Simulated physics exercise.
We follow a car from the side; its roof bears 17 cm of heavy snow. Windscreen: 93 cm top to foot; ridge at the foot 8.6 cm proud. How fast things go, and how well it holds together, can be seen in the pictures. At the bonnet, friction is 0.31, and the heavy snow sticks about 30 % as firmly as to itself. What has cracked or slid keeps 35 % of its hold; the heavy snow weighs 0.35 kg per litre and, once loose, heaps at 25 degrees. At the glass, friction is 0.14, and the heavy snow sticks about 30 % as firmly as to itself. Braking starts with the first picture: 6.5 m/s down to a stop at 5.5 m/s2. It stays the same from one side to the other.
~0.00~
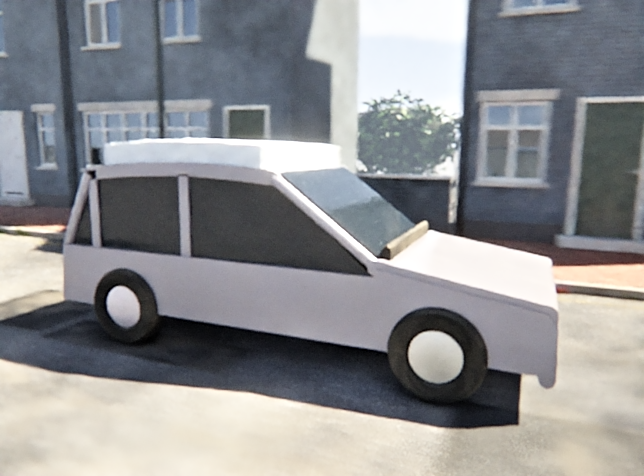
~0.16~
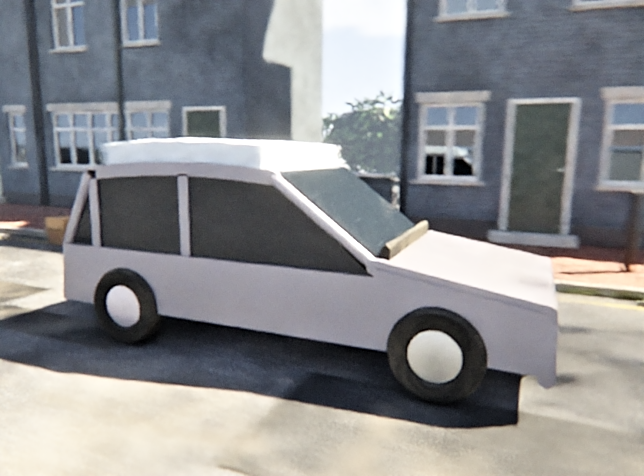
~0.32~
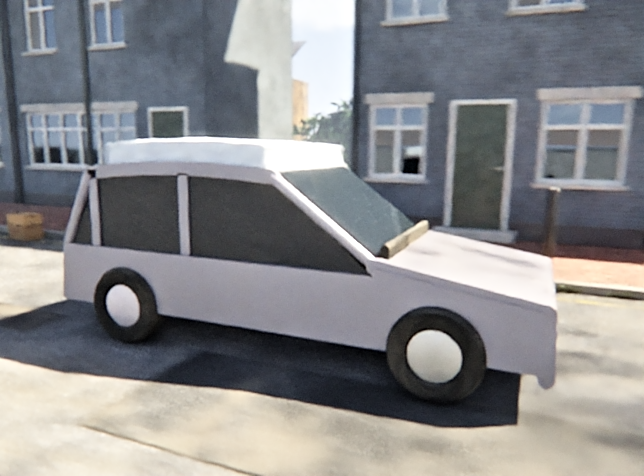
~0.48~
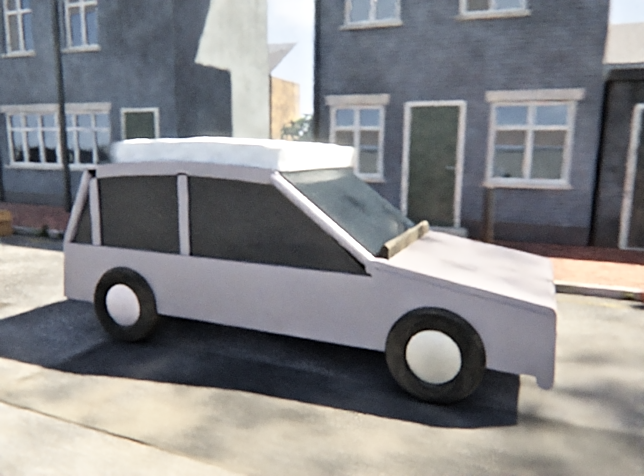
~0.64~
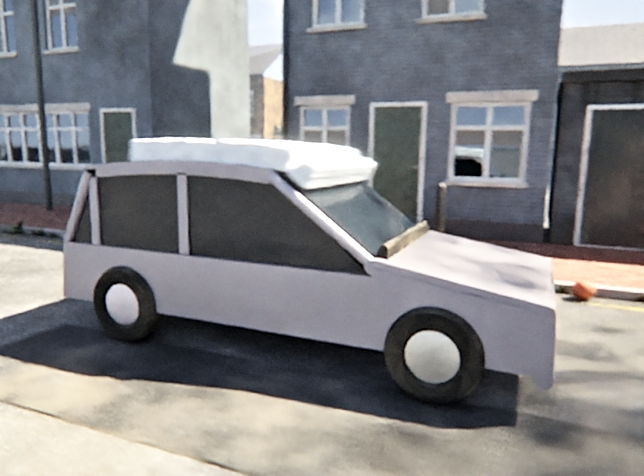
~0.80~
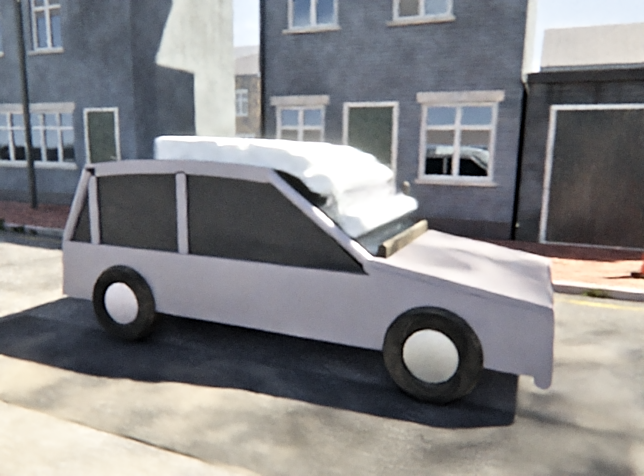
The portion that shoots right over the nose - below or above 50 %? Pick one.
Above.
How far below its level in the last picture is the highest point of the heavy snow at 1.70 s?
I'd say near 60 centimetres.
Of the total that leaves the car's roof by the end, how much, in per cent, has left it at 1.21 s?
Roughly 100 percent.
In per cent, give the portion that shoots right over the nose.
90 %.
By 1.21 s, none of the snow is on the roof, 42 % on the glass, 57 % on the bonnet and 1 % has gone off the nose.
By 1.70 s, none of the snow is on the roof, 4 % on the glass, 22 % on the bonnet and 74 % has gone off the nose.
By 2.19 s, none of the snow is on the roof, 4 % on the glass, 5 % on the bonnet and 91 % has gone off the nose.
By 2.68 s, none of the snow is on the roof, 4 % on the glass, 5 % on the bonnet and 91 % has gone off the nose.
By 2.78 s, at the end, none of the snow is on the roof, 4 % on the glass, 5 % on the bonnet and 91 % has gone off the nose.
